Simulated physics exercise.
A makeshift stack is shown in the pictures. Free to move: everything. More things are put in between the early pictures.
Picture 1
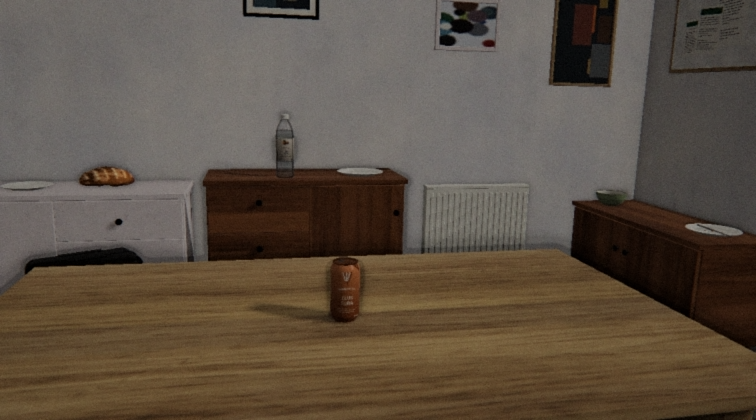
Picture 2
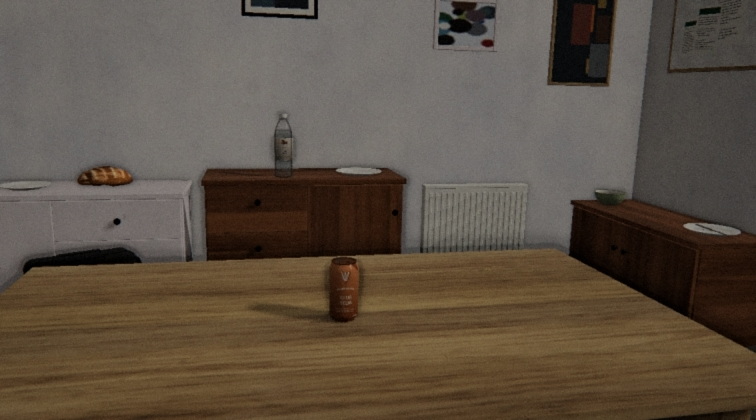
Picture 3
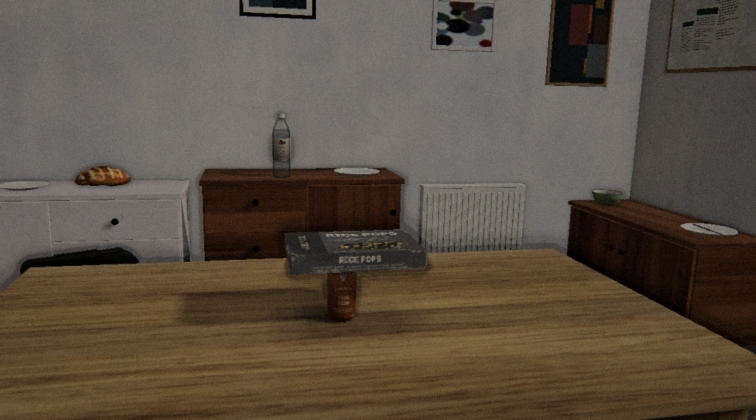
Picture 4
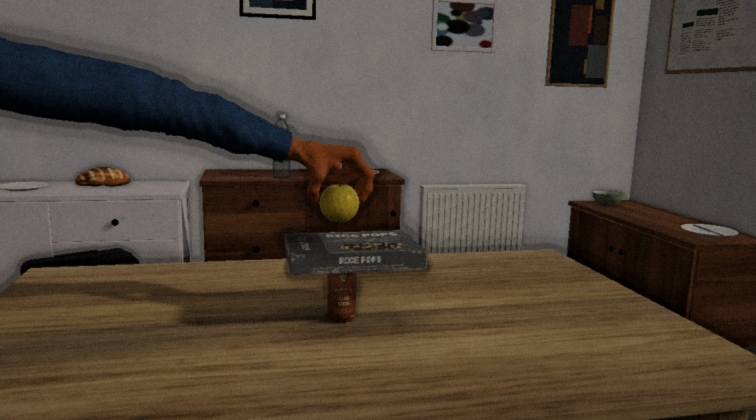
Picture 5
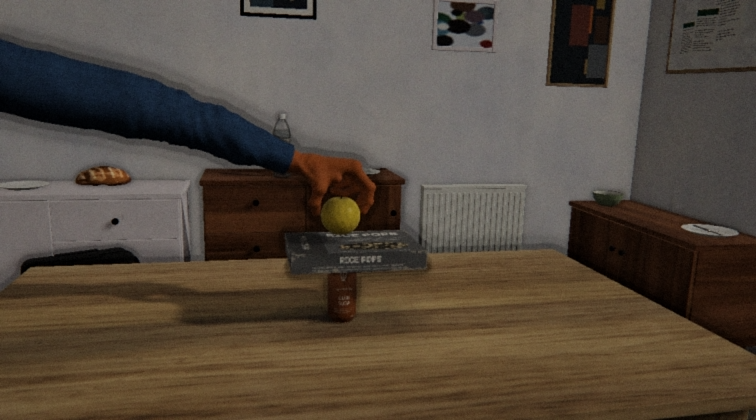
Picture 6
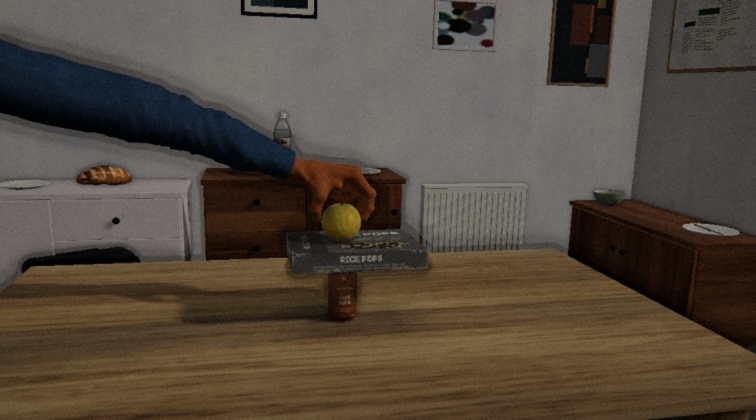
A hand in a blue sleeve lowered a round yellow fruit onto a dark flat box, which had appeared on top of the small orange can standing on the wooden table.
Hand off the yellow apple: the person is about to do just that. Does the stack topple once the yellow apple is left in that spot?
No, it stays standing.
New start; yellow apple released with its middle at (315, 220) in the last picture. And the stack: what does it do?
Result: The stack stays stable.
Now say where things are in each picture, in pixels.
In the first picture, the last thing is not in view yet; orange can (345, 290).
In the second picture, the last thing is not in view yet; orange can (344, 290).
In the third picture, the last thing is not in view yet; orange can (342, 290).
The fourth picture shows on its way; yellow apple (339, 203); orange can (342, 290).
The fifth picture shows on its way; yellow apple (340, 216); orange can (342, 290).
The sixth picture shows in place under the hand; yellow apple (341, 222); orange can (343, 289).
Then, 0.20 s on from there, no change.
Then, 0.40 s on from there, yellow apple resting near (341, 222).
In the end, all 3 unmoved. At the end, from the last picture's camera, yellow apple near (342, 222). The stack holds.
